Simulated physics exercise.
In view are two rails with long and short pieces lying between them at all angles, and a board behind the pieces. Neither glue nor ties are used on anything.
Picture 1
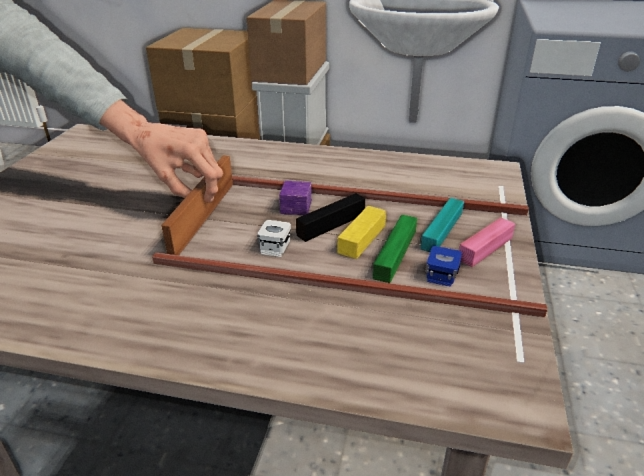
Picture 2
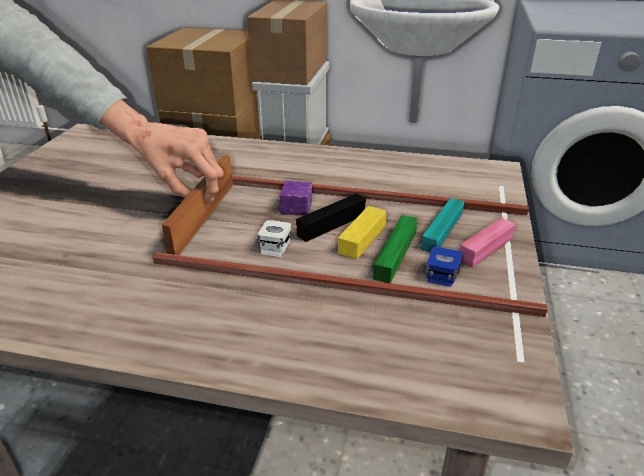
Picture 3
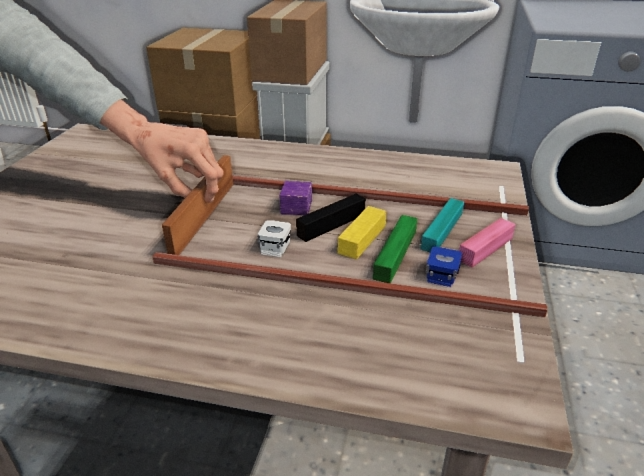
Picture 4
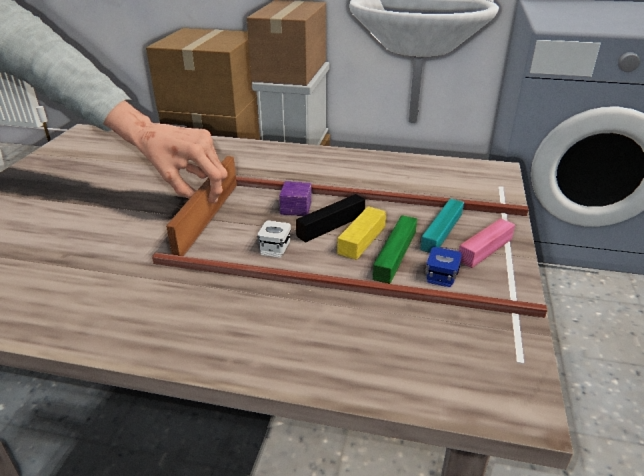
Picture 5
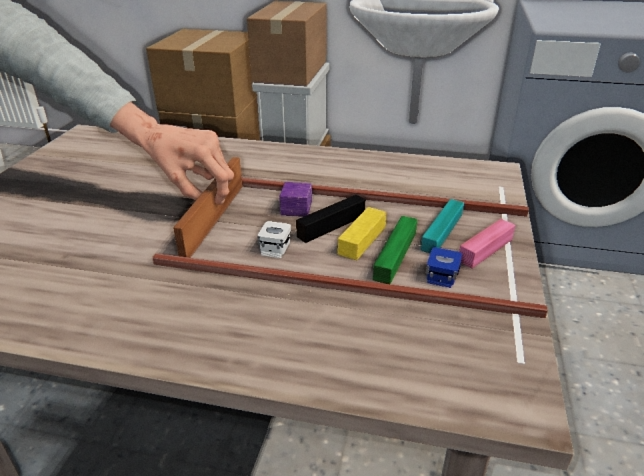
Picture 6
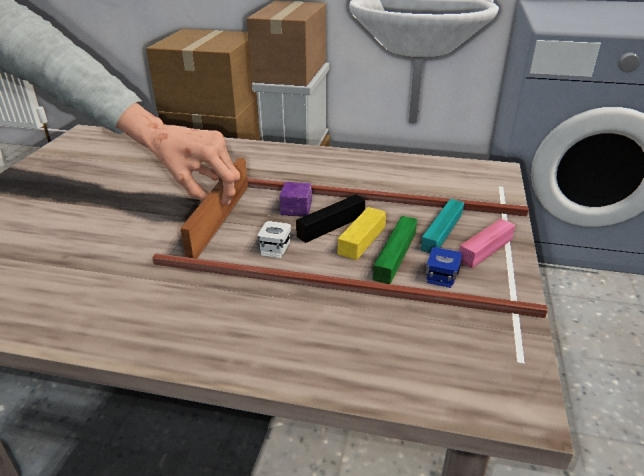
The clip shows a hand holding a wooden board behind colored sticks, blocks and small cases scattered between two rails on a table; the hand slides the board slightly to the right while the pieces stay still.
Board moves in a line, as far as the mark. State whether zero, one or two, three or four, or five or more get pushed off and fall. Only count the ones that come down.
Result: Five or more pushed off and fallen.
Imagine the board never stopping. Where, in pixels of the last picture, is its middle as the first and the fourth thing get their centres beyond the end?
I'd say close to (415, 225), then close to (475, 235).
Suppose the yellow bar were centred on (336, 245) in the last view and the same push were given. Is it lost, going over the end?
So the yellow bar slips away.
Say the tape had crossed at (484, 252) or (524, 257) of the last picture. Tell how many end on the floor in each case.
First try 4, second try 7.
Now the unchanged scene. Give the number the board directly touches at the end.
Result: 3 in all.
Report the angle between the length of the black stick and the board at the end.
It is near 30° out of line.
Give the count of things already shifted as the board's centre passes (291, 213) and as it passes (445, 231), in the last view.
By the first moment it's 2, by the second it's 8.
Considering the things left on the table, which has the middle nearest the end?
Black stick.
Soon after, none off yet; pink stick at rest near (487, 242); blue case at rest near (443, 268); turquoise stick at rest near (443, 225).
After that, none off yet; pink stick displaced a little near (525, 249); blue case displaced about its own width near (485, 279); turquoise stick displaced a little near (487, 230).
In the end, the number that fall off is five or more; gone, yellow bar, green stick, turquoise stick, blue case and pink stick.
